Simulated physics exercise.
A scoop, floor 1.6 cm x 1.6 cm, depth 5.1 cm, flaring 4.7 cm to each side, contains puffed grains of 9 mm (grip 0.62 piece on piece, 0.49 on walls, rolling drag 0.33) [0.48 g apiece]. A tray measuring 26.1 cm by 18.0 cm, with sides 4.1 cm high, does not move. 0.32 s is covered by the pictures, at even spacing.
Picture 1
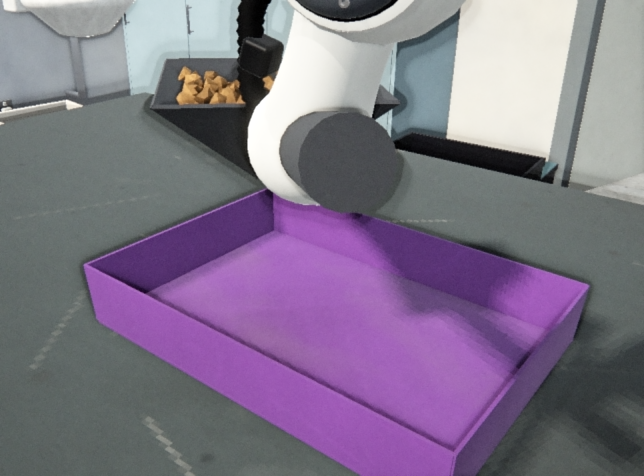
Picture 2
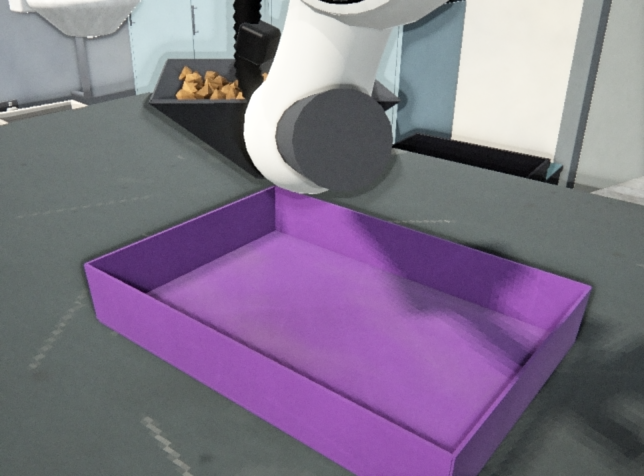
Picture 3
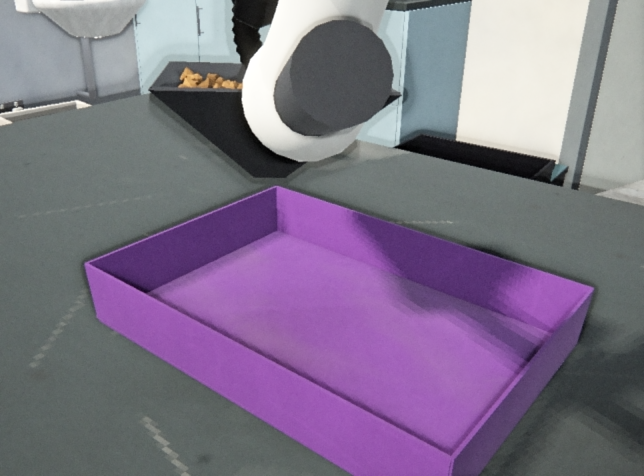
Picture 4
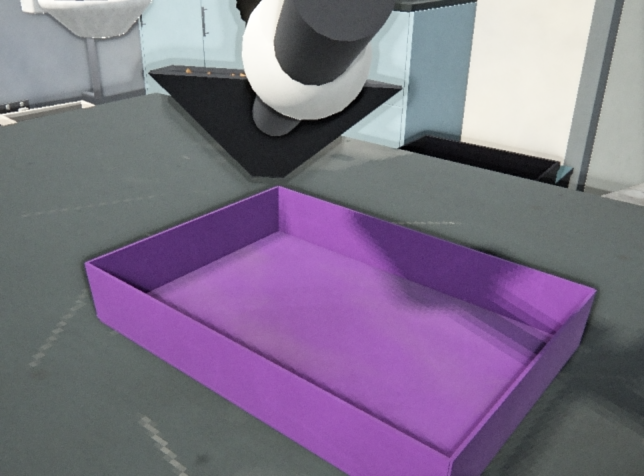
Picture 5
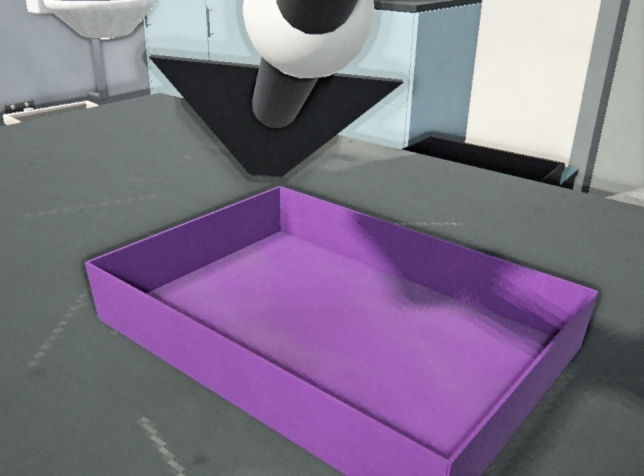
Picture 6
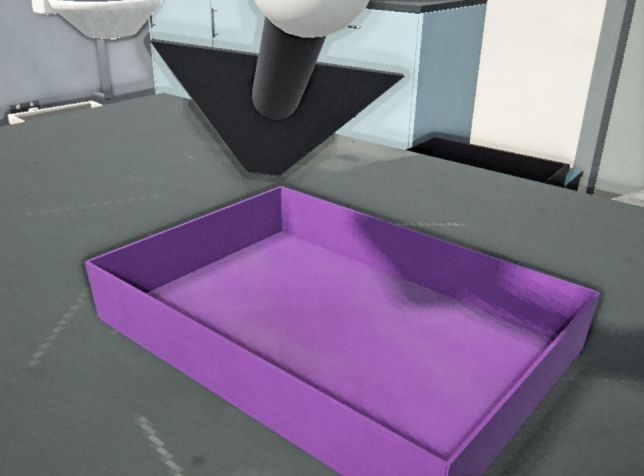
On a dark gray surface behind a still purple tray, a white robot arm tilted a black scoop of brown puffed grains toward the back left, and the grains slipped from view behind its rim.
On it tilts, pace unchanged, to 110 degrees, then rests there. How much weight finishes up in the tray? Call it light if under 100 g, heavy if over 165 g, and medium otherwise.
Medium.
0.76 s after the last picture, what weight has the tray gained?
30 g, roughly.
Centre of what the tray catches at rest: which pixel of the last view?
It sits close to (326, 292) in the last picture.
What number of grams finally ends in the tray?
110 g or thereabouts.
Then, 0.42 s after the last picture, tilt 52 degrees; 0 g in the tray, scoop holds 100 %.
Then, 0.76 s after the last picture, tilt 78 degrees; 26 g in the tray, scoop holds 65 %.
Then, 1.08 s after the last picture, tilt 103 degrees; 112 g in the tray, scoop holds 0 %.
Then, 1.39 s after the last picture, tilt 110 degrees; 112 g in the tray, scoop holds 0 %.
In the end, 112 g in the tray, scoop holds 0 %.
